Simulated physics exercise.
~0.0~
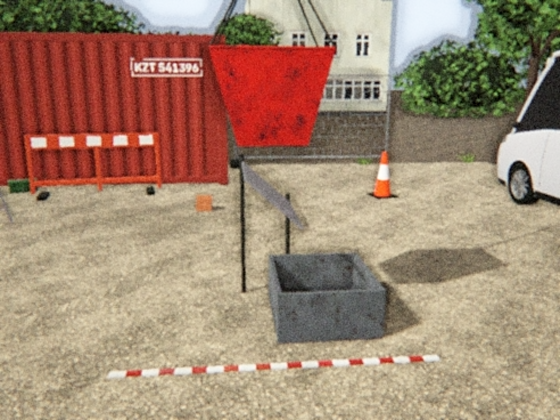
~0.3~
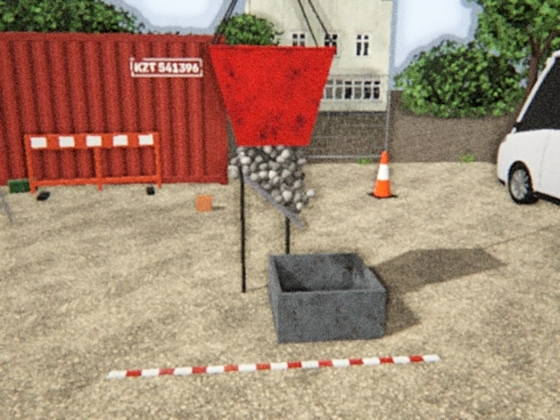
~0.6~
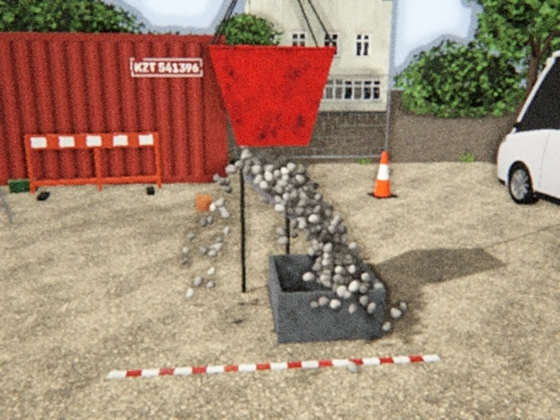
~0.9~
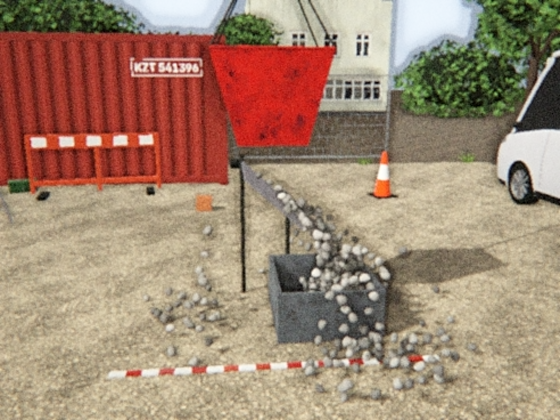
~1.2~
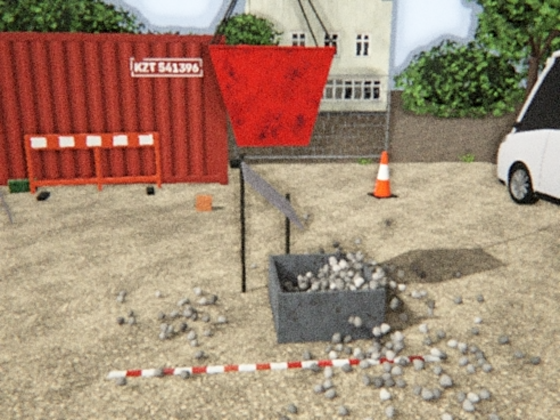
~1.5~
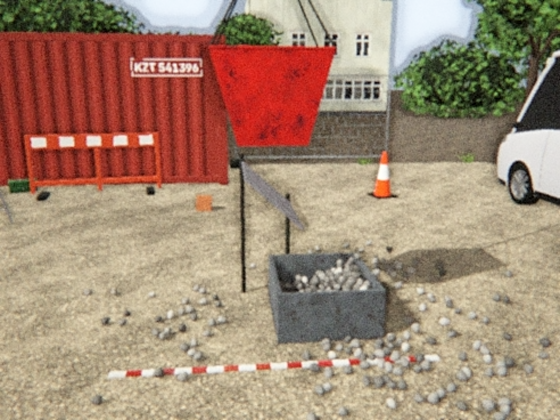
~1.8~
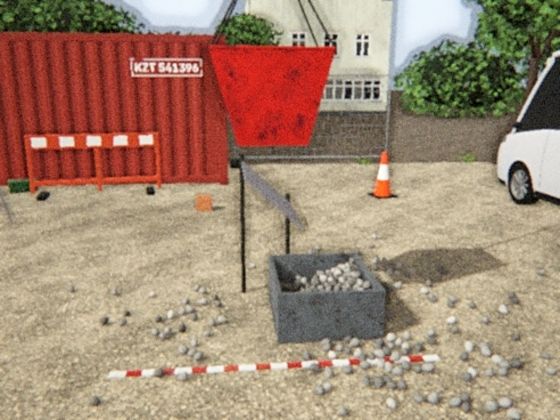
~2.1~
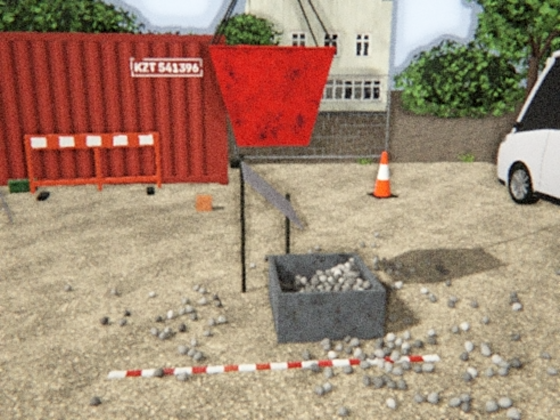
Red crane skip releasing grey stones down a steel slide, most landing in a square bin, others scattering across the gravelly ground.
